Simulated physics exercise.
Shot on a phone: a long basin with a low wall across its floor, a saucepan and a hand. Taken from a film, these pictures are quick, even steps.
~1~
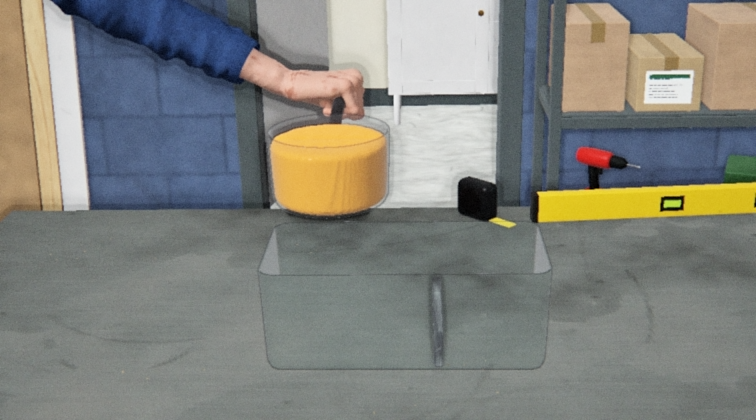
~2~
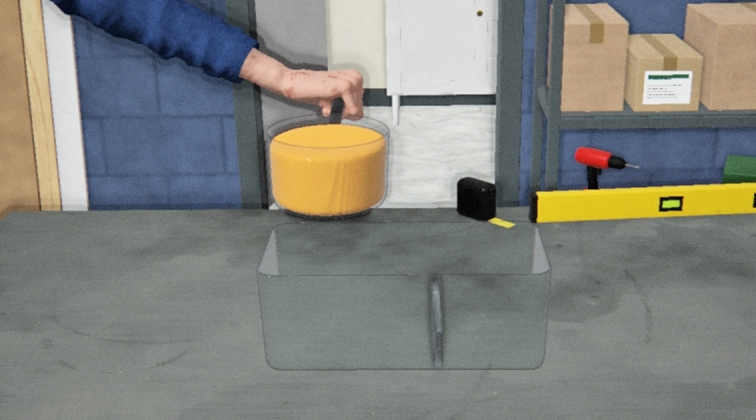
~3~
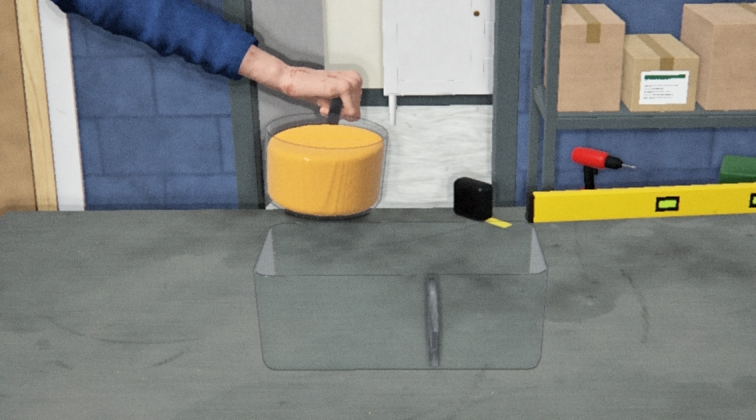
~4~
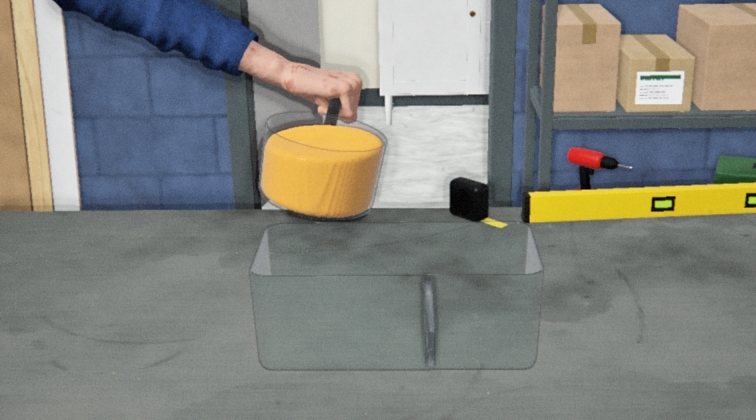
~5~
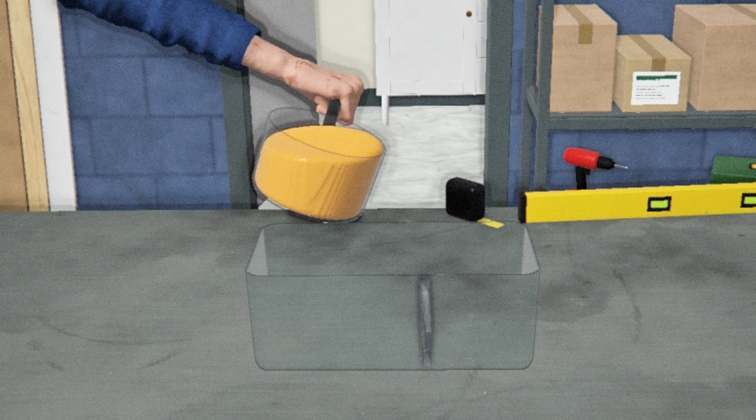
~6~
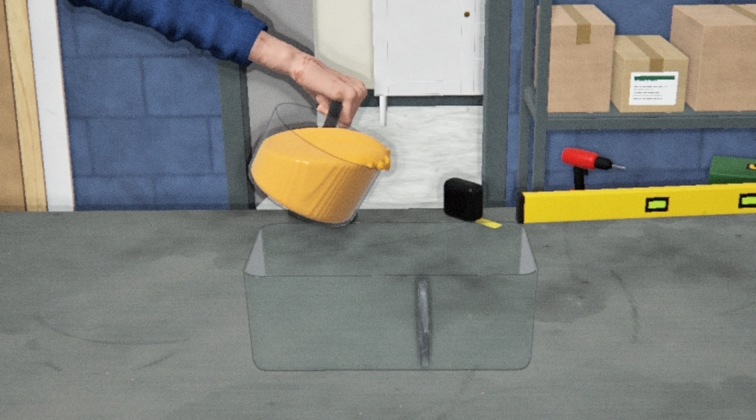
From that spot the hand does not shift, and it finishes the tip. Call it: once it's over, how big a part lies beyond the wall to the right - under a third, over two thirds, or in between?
In between.
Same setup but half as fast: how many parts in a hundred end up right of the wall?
Around 65 in a hundred.
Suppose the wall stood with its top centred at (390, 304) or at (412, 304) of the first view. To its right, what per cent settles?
First try around 95 percent; second try around 90 percent.
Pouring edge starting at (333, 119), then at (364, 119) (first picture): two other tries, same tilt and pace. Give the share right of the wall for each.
Roughly 5 per cent, then roughly 30 per cent.
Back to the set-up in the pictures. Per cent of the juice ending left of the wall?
About 40 per cent.
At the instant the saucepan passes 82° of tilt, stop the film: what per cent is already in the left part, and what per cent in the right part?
The left part holds close to 5 per cent, the right part close to 20.
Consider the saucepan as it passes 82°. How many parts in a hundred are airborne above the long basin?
Estimate: 30 per cent, roughly.
A moment on, the saucepan is tipped on its side and 46 per cent is still to pour, 4 is left of the wall and 22 right of it.
Next, the saucepan is tipped on its side and 13 per cent is still to pour, 21 is left of the wall and 59 right of it.
Then the saucepan is tipped on its side and 4 per cent is still to pour, 35 is left of the wall and 59 right of it.
Later the saucepan is tipped on its side and 1 per cent is still to pour, 41 is left of the wall and 58 right of it.
At rest 42 per cent lies left of the wall, 58 right of it and 0 outside.
